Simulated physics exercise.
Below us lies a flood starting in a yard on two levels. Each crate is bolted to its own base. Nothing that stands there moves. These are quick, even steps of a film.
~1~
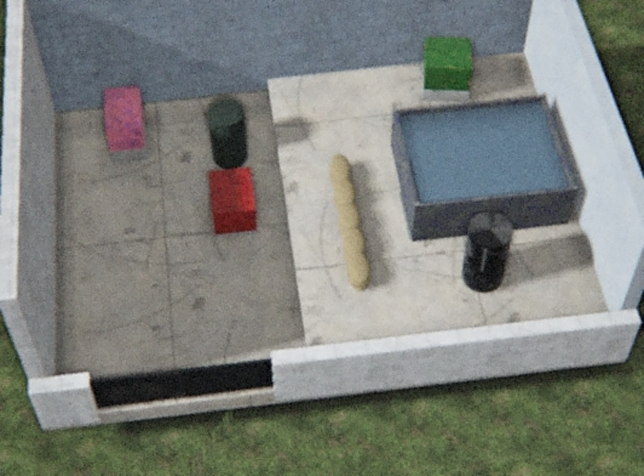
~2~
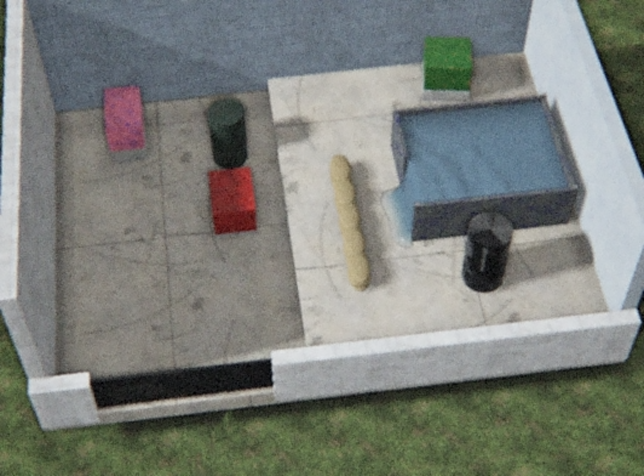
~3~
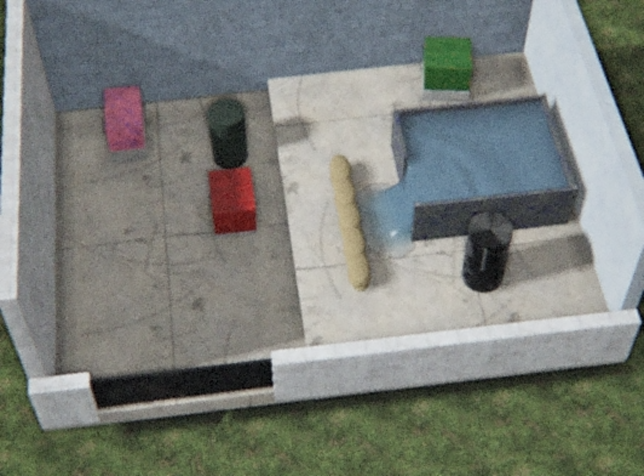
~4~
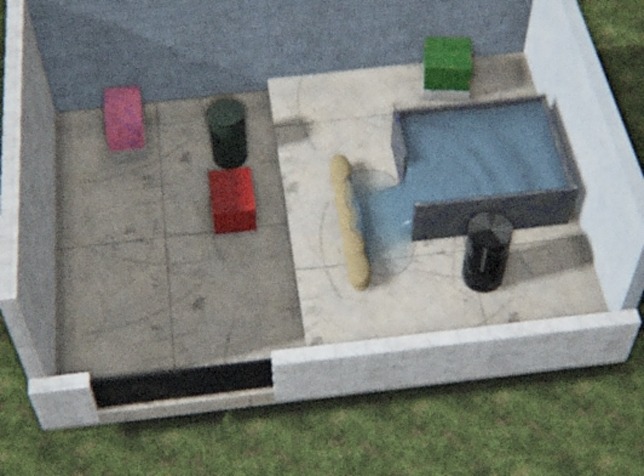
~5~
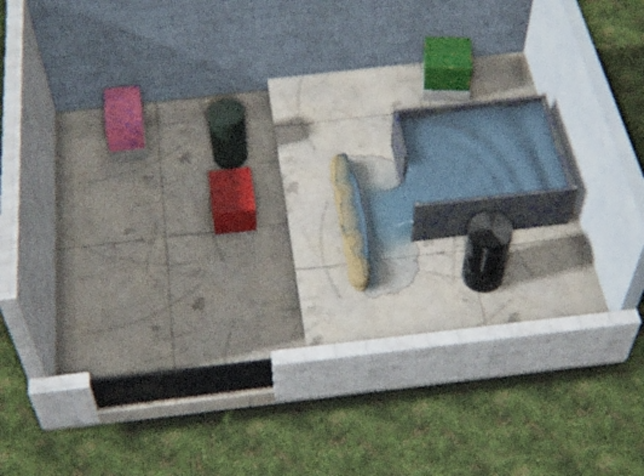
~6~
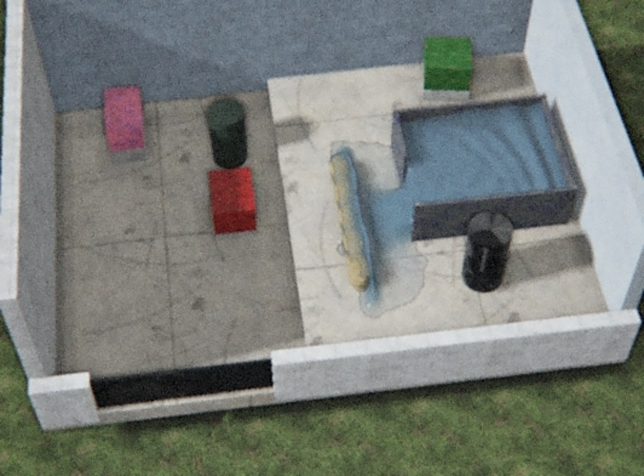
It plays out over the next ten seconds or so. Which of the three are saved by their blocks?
The pink crate keeps dry; the red crate is soaked; the green crate keeps dry.
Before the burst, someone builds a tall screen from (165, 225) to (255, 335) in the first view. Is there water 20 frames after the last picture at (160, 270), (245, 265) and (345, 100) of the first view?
In turn: No water, under water, wet.
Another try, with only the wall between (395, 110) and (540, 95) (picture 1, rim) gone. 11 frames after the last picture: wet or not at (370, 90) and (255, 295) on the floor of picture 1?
In turn: Wet, free of water.
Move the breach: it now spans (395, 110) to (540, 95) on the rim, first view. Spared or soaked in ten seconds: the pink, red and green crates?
One by one: Pink is soaked; red is wetted; green gets wet.
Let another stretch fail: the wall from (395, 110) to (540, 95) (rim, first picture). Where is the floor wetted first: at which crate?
I say the green one.
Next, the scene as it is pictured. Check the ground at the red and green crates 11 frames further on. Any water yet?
One by one: Red already wet; green touched.
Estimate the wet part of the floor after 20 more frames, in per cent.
Some 65 per cent.
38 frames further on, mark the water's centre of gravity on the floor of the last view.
Close to (367, 210).
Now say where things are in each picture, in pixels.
The water tank at (482, 152) is whole and still, in the first picture.
Water pours out at (411, 202) and has run to (410, 245), in the second picture.
Water pours out at (411, 204) and has run to (356, 203), in the third picture.
The front is at (369, 269), out from the gap at (411, 205), in the fourth picture.
Water pours out at (411, 205) and has run to (373, 294), in the fifth picture.
The front is at (369, 312), out from the gap at (411, 204), in the sixth picture.
A moment on, water covers 30 % of the floor; the pink crate not reached, the red crate water round its plinth, the green crate not reached.
Next, water covers 50 % of the floor; the pink crate not reached, the red crate water round its plinth, the green crate water round its plinth.
Then, water covers 65 % of the floor; the pink crate water round its plinth, the red crate water round its plinth, the green crate water round its plinth.
Later, water covers 90 % of the floor; the pink crate water round its plinth, the red crate water round its plinth, the green crate water round its plinth.
In the end, water covers 90 % of the floor; the pink crate stayed above the water, the red crate was topped, the green crate stayed above the water.
